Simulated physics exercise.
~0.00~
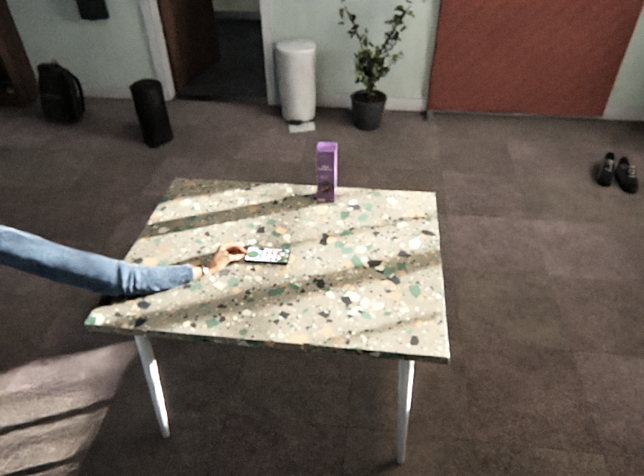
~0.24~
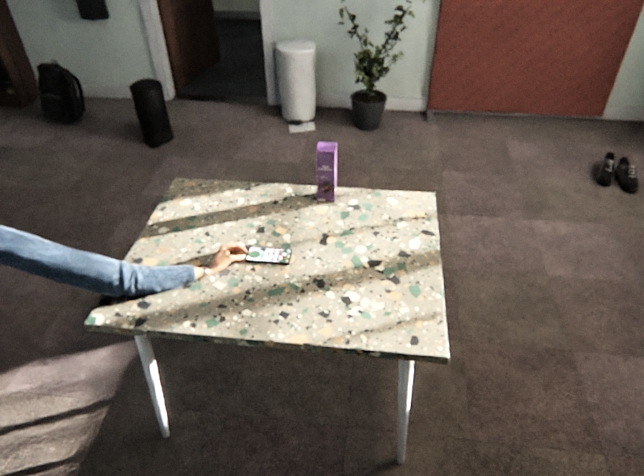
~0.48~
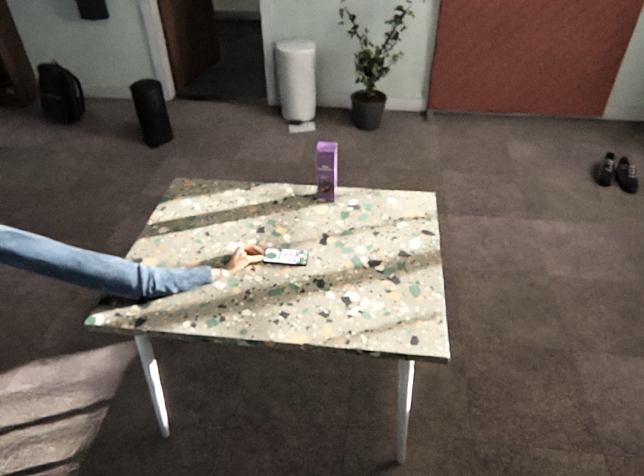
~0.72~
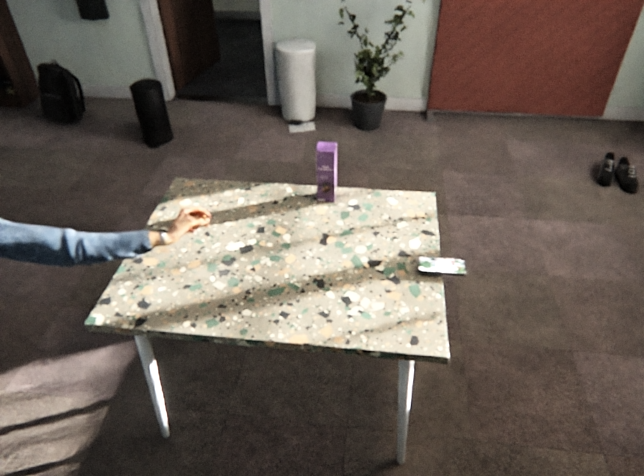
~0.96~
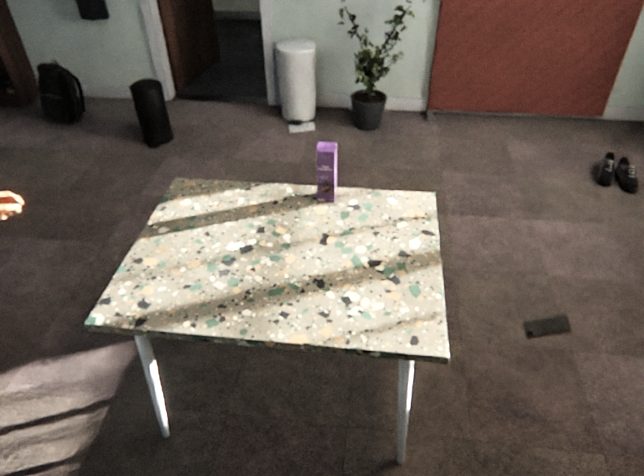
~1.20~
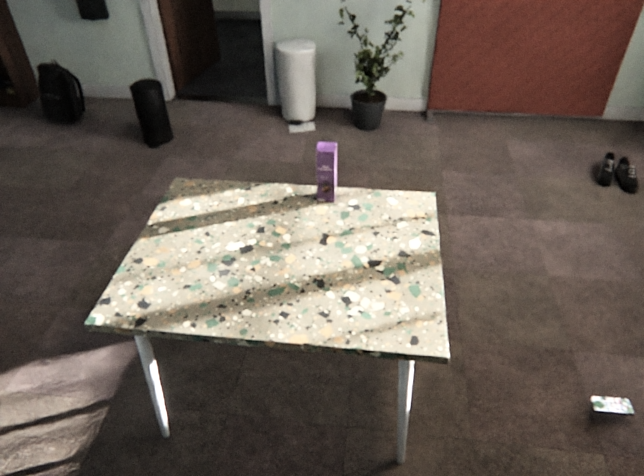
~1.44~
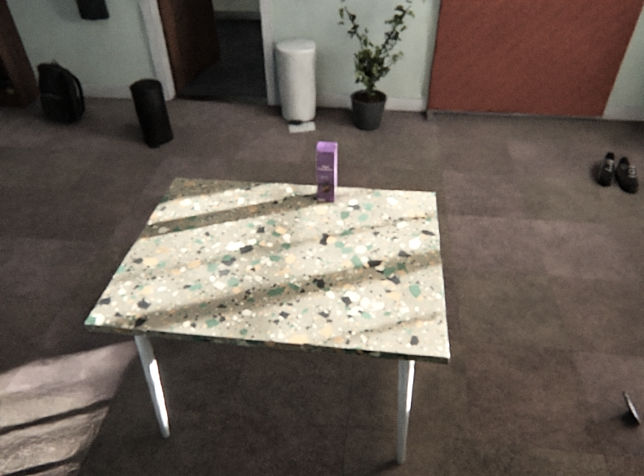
A black phone with a pale, patterned face lies under a hand in a blue denim sleeve on a speckled terrazzo table, seen from above in a carpeted room. A purple carton stands near the table's back edge, with a white bin, a potted plant and a red panel beyond. The hand nudges the phone slightly right, then sends it sliding to the right edge and draws back. The phone goes over the edge, turning as it travels down and right. It ends tilted at the far right, off the table, while the carton stays put.
